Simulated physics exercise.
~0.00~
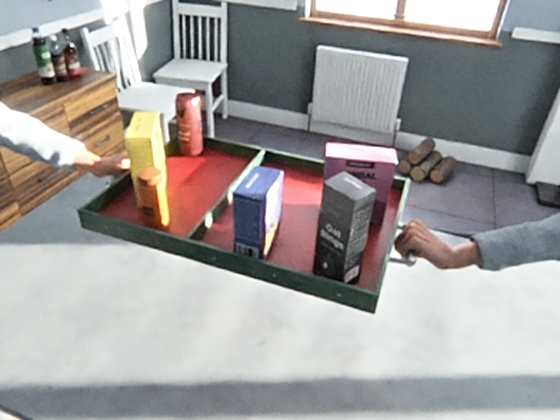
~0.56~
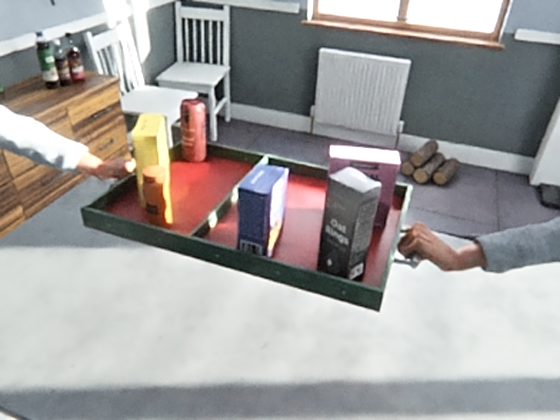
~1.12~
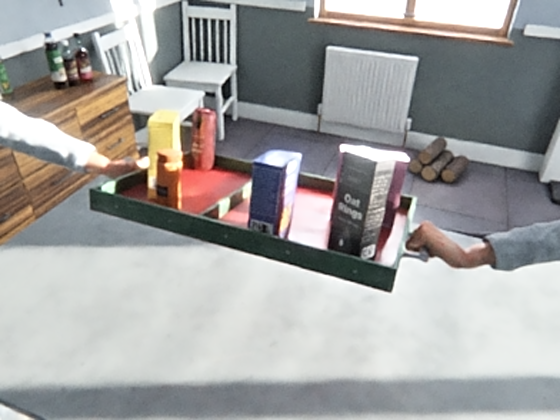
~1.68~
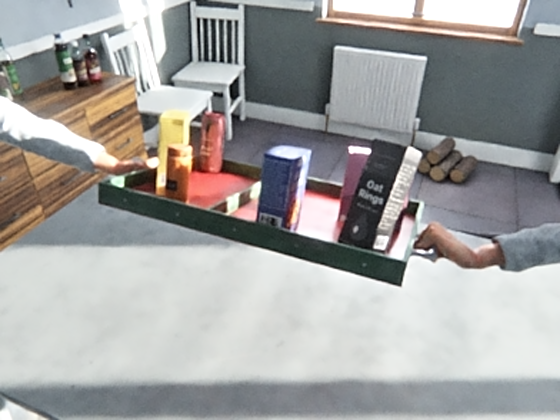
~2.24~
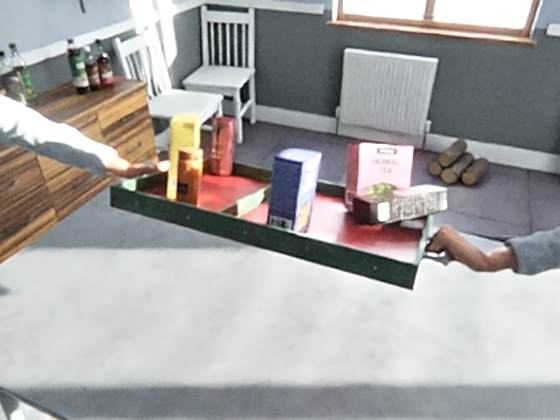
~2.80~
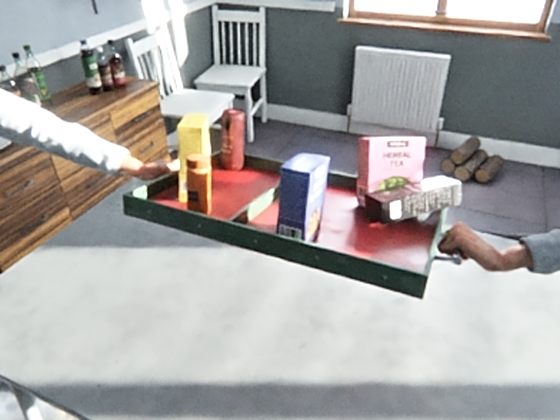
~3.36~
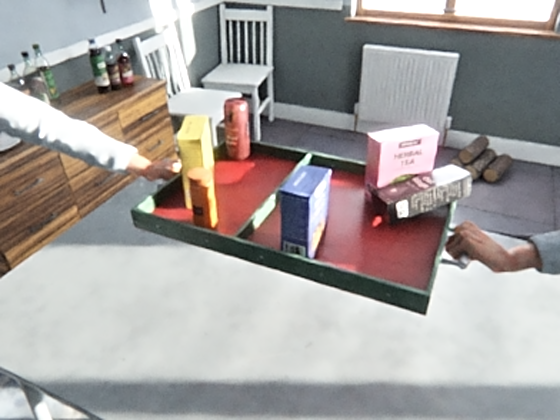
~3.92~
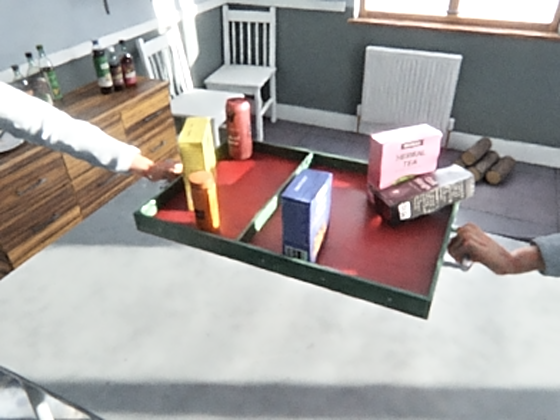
Two hands held a green-rimmed red tray of upright packets, a shaker and a can, then tipped its far edge down; the black carton leaned and toppled against the pink packet, staying on its side once the tray was levelled while everything else remained standing.
